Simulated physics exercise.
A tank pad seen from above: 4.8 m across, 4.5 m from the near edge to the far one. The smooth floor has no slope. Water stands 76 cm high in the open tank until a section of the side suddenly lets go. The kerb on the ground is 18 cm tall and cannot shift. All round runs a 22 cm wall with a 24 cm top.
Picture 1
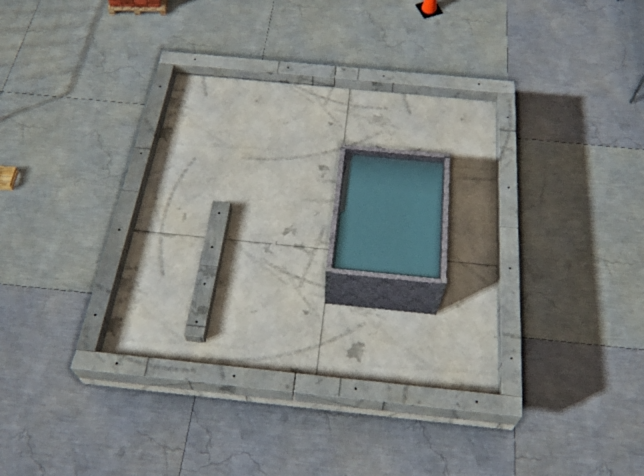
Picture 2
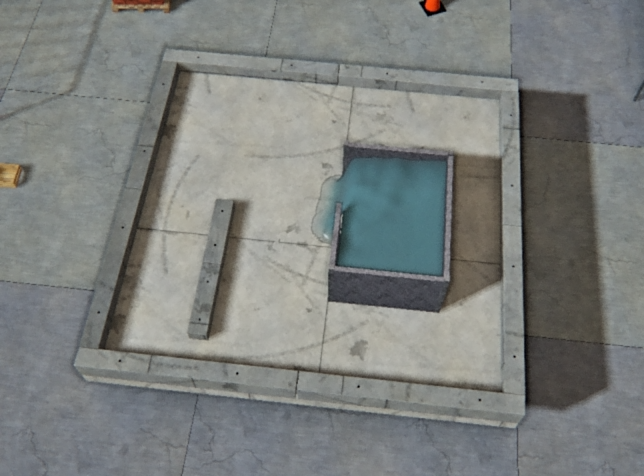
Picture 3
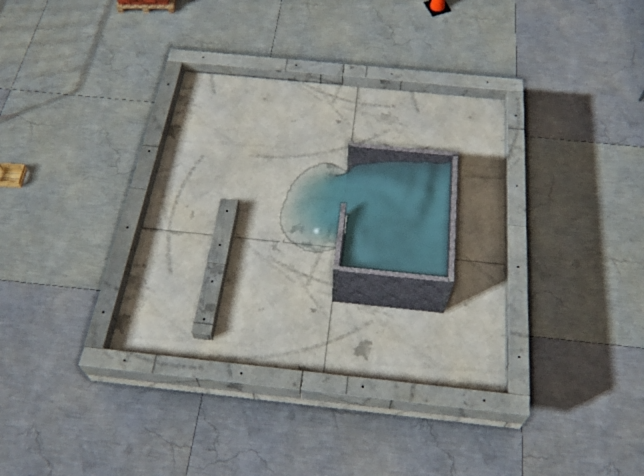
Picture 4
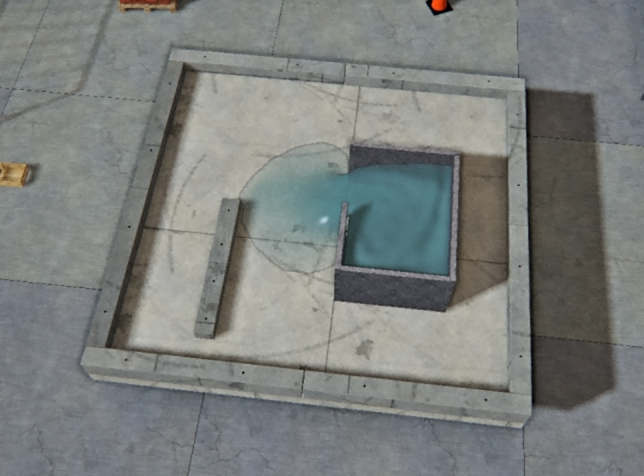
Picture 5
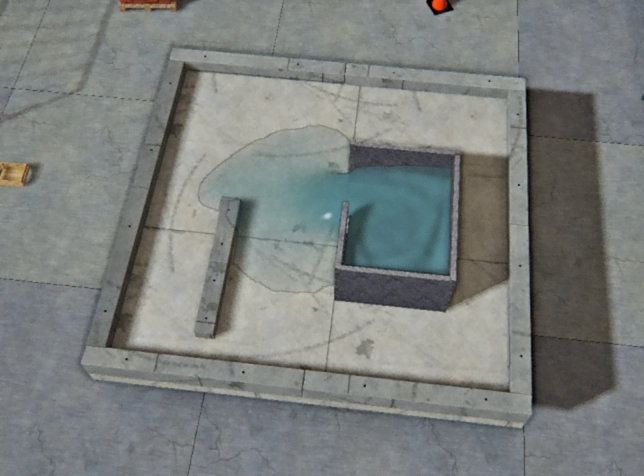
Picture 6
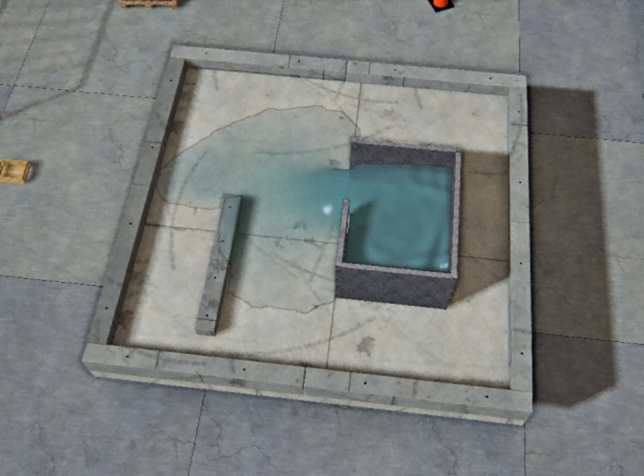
On a walled concrete pad seen from above, an open tank of blue-green water sprang a gap in its left side, and water poured out, spreading leftward across the floor and around a low block.
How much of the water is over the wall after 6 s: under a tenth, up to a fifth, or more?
It loses less than a tenth of the water.
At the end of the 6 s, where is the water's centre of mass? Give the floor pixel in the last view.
Around (311, 214).
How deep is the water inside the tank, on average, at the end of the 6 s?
About 12 cm.
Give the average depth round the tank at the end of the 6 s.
About 7 cm.
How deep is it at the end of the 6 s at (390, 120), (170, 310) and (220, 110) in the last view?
About 5, 15 and 8 cm.
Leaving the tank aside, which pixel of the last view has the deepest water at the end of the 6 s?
Around (113, 350).
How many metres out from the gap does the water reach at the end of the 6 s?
Some 3.6 m out.
A moment later water covers 35 % of the floor and is deepest (40 cm) near (344, 185); 0 % is over the wall.
Soon after water covers 40 % of the floor and is deepest (40 cm) near (165, 157); 0 % is over the wall.
Next water covers 55 % of the floor and is deepest (30 cm) near (189, 70); 5 % is over the wall.
Later on water covers 65 % of the floor and is deepest (18 cm) near (159, 178); 6 % is over the wall.
At the end water covers 85 % of the floor and is deepest (17 cm) near (113, 350); 6 % is over the wall.
